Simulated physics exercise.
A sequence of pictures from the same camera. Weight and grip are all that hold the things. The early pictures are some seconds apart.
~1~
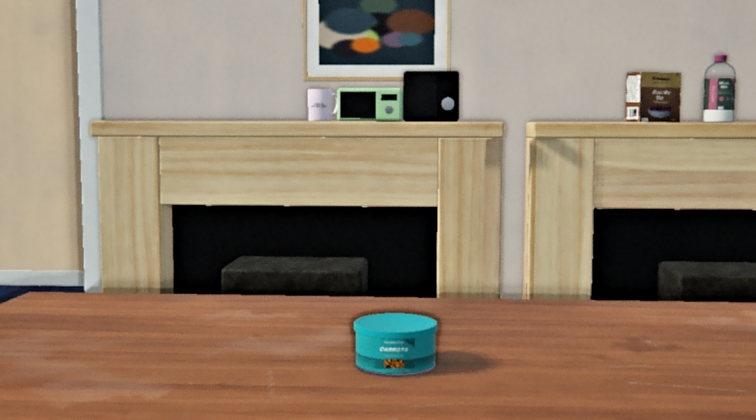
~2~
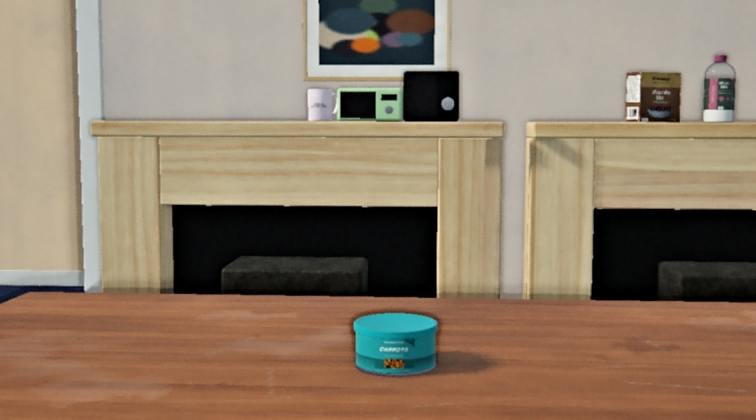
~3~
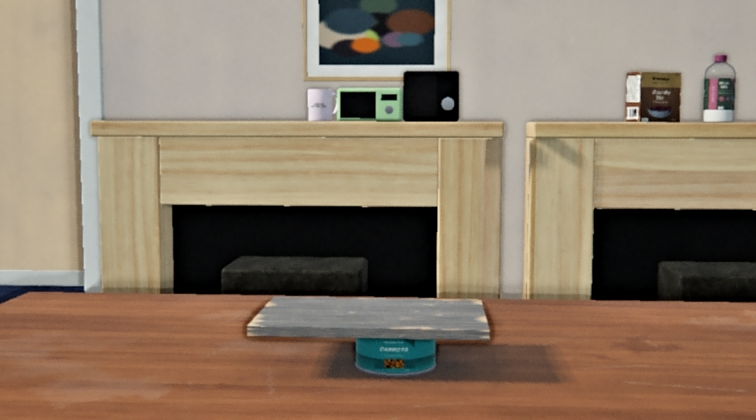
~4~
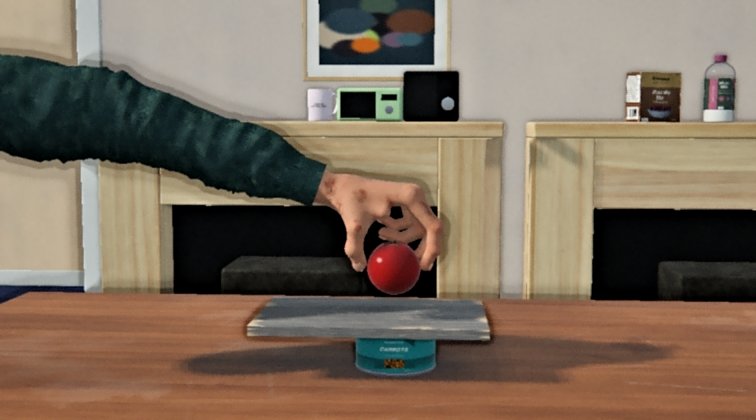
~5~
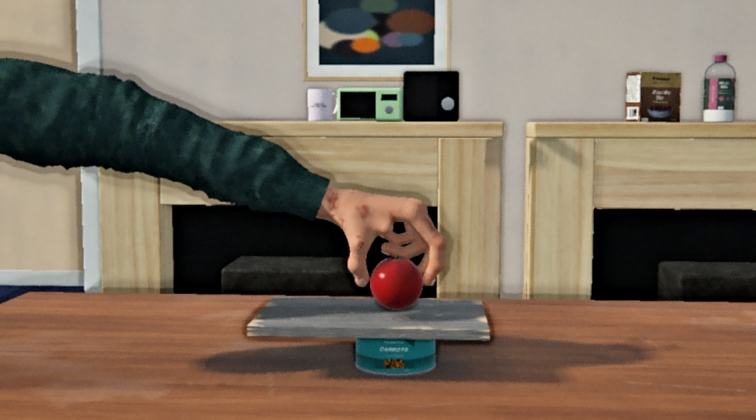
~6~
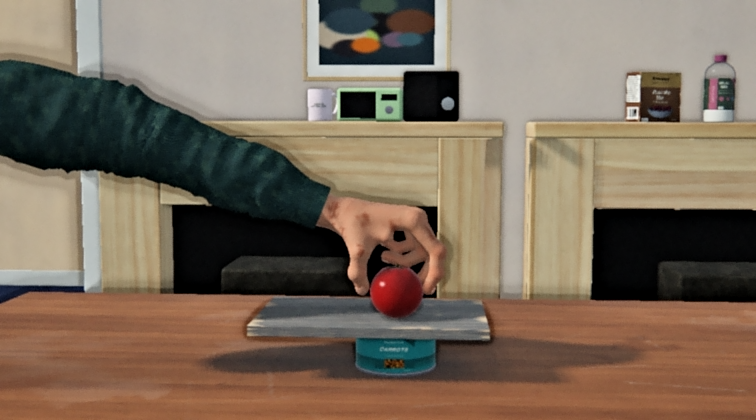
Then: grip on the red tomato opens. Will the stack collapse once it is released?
No. Carries the load.
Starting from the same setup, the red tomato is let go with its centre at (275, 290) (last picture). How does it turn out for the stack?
What happens next is that it goes down.
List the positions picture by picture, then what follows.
In the first frame, the last thing is not in view yet.
In the second frame, the last thing is not in view yet.
In the third frame, the last thing is not in view yet; grey board (372, 317).
The fourth frame shows on its way; red tomato (393, 267); grey board (372, 317).
The fifth frame shows on its way; red tomato (396, 283); grey board (372, 317).
The sixth frame shows in place under the hand; red tomato (396, 291); grey board (372, 317).
Then, 0.20 s after the last picture, nothing has stirred.
Then, 0.40 s after the last picture, red tomato resting near (396, 291).
At rest, all 3 in place. Seen from the same camera at the end, red tomato near (396, 291). The stack keeps its balance.
